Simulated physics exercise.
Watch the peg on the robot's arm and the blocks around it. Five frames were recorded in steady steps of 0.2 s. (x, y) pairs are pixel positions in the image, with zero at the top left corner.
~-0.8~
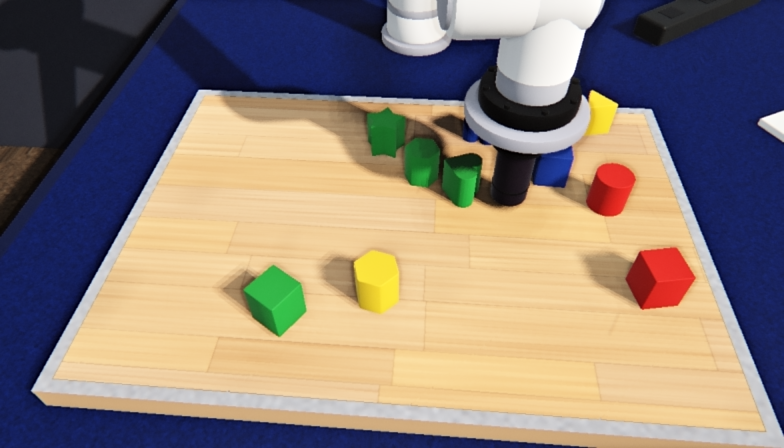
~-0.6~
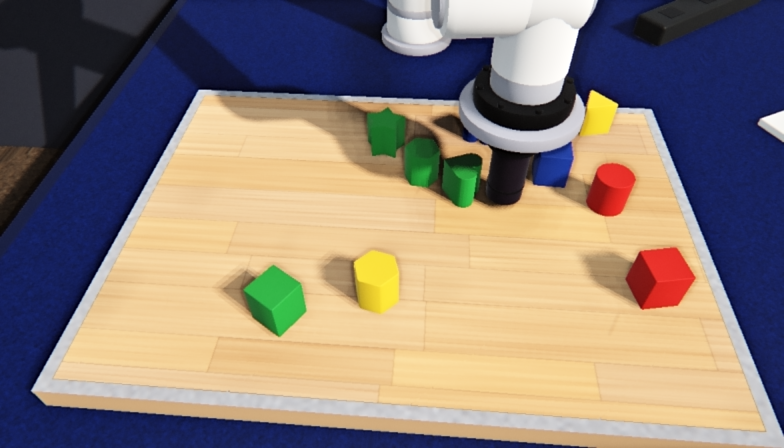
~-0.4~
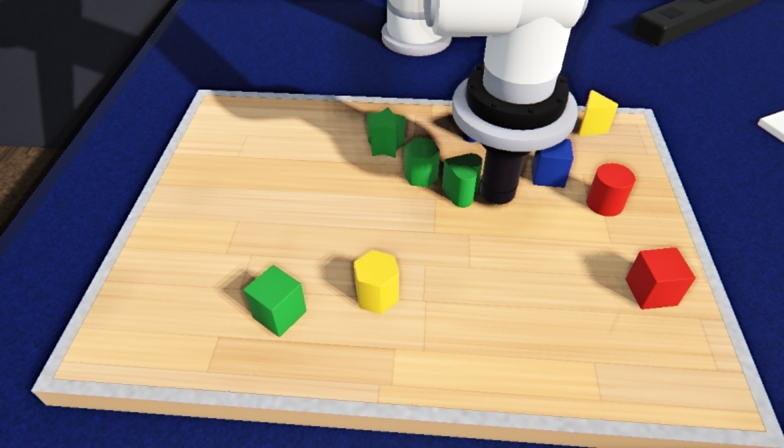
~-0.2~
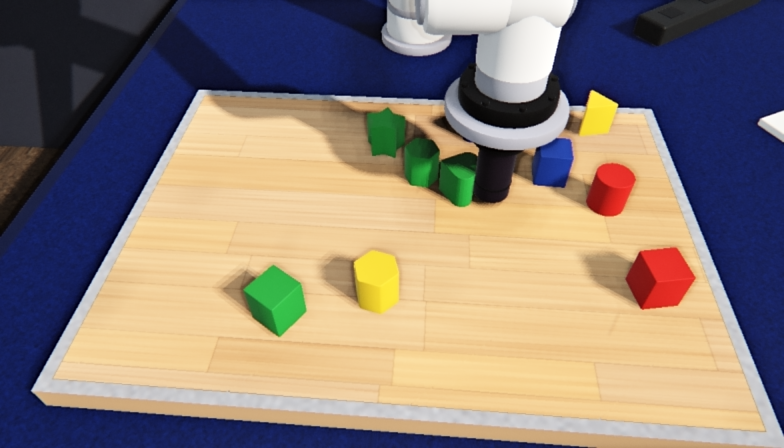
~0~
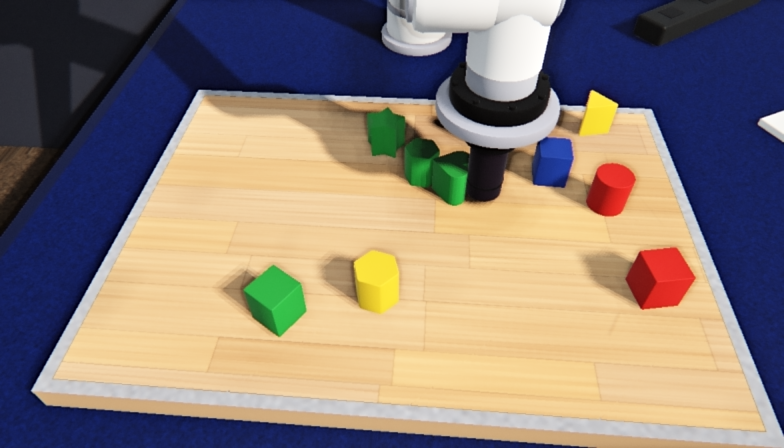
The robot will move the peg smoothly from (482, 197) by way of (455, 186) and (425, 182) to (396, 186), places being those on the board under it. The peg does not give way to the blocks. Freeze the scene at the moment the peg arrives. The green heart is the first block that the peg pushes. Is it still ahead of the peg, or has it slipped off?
The peg pushes it to the end.
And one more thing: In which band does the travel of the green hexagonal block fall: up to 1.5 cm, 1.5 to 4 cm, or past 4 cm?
Final distance: More than 4 cm.
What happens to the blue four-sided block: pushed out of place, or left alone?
It is still on its spot.
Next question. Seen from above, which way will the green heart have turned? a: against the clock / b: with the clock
I'll go with a - against the clock.
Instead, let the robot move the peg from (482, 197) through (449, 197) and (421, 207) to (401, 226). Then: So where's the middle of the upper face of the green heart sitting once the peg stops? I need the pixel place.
(397, 164)
The first path, step by step. One third of the way, peg at (455, 179); green hexagonal block at (403, 141), turned 30° clockwise; green heart at (426, 157), turned 15° anticlockwise.
Two thirds of the way, peg at (425, 176); green hexagonal block at (383, 137), turned 85° clockwise; green heart at (396, 157), turned 25° anticlockwise.
At the end, peg at (396, 180); green star block not moved; green hexagonal block at (379, 136), turned 95° clockwise; green heart at (365, 161), turned 25° anticlockwise; blue four-sided block not moved.
